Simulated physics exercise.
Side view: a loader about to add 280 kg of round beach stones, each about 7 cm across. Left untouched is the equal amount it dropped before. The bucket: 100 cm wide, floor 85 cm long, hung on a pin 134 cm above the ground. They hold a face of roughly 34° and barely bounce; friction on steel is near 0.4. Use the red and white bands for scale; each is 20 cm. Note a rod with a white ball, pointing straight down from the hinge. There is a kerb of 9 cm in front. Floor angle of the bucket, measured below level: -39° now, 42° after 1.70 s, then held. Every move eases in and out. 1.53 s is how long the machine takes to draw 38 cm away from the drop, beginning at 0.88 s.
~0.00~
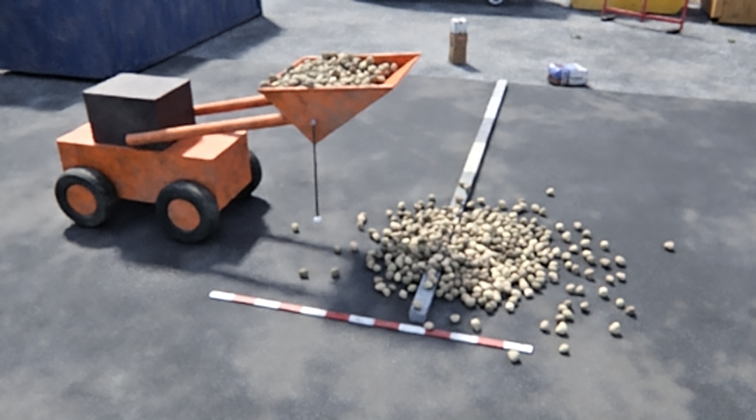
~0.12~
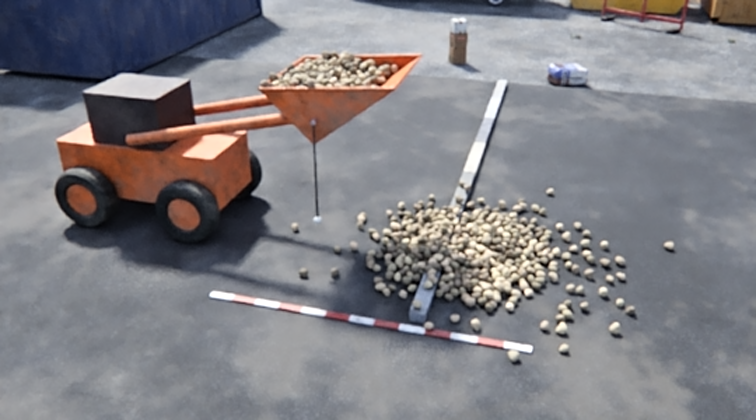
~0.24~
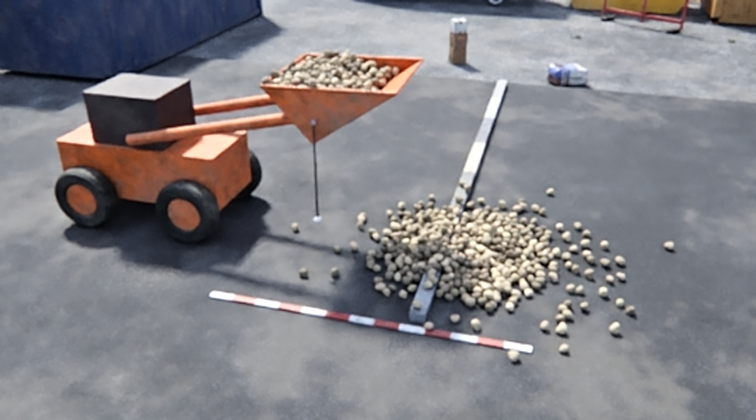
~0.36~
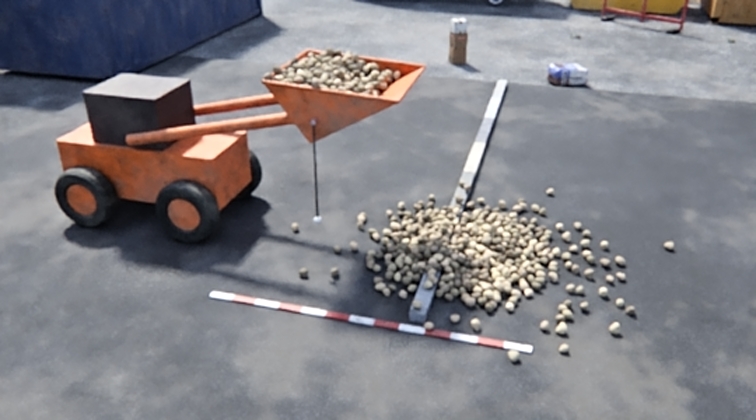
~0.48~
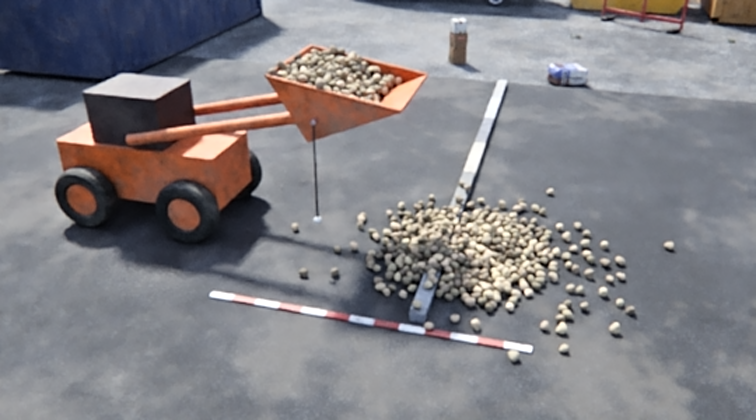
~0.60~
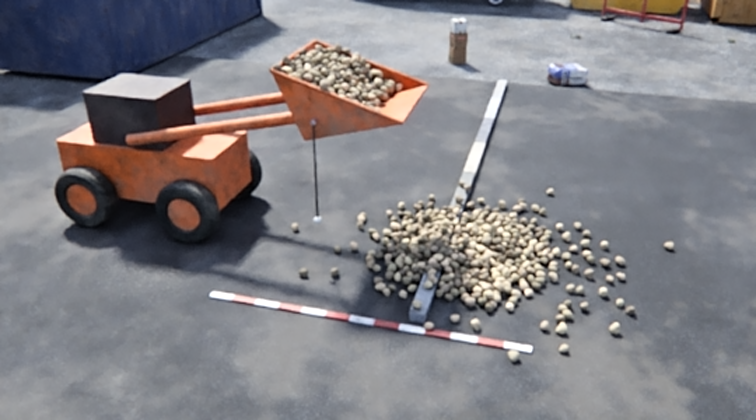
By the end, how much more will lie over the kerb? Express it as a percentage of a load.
About 6 per cent.
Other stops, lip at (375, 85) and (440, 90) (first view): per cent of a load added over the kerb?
Case one about 0 %, case two about 45 %.
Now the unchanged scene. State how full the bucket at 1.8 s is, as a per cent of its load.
I'd say about 15 per cent.
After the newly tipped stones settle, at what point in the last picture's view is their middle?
In the last view, somewhere near (400, 234).
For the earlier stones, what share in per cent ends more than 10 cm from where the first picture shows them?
Close to 5 per cent.
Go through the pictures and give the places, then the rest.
The bucket is at -39°, its lip at (393, 87); the top of the load is at (340, 59). The earlier load is highest near (447, 232), 17 cm above ground level, 34 % on this side of the kerb, 66 % over the kerb, in the first frame.
The bucket is at -38°, its lip at (394, 89); the top of the load is at (339, 59); the stones move at 0.1 m/s on average, in the second frame.
Lip at (396, 94), floor tilted -35°, highest stones at (333, 59); the stones move at 0.1 m/s on average, in the third frame.
Lip at (399, 102), floor tilted -30°, highest stones at (335, 58); the stones move at 0.2 m/s on average, in the fourth frame.
The bucket is at -23°, its lip at (401, 111); the top of the load is at (316, 57); the stones move at 0.2 m/s on average, in the fifth frame.
Lip at (402, 123), floor tilted -16°, highest stones at (319, 53); the stones move at 0.3 m/s on average, in the sixth frame.
After 1.3 s the floor is at 29°; in per cent of one load, 93 in the bucket, 41 on this side of the kerb, 66 over the kerb; the foremost stones are at (625, 282).
After 1.8 s the floor is at 42°; in per cent of one load, 13 in the bucket, 120 on this side of the kerb, 66 over the kerb; the foremost stones are at (625, 282).
After 2.9 s the floor is at 42°; in per cent of one load, 0 in the bucket, 129 on this side of the kerb, 71 over the kerb; the foremost stones are at (625, 282).
After 5.3 s the floor is at 42°; in per cent of one load, 0 in the bucket, 129 on this side of the kerb, 71 over the kerb; the foremost stones are at (625, 282). Net gain over the kerb, 6.
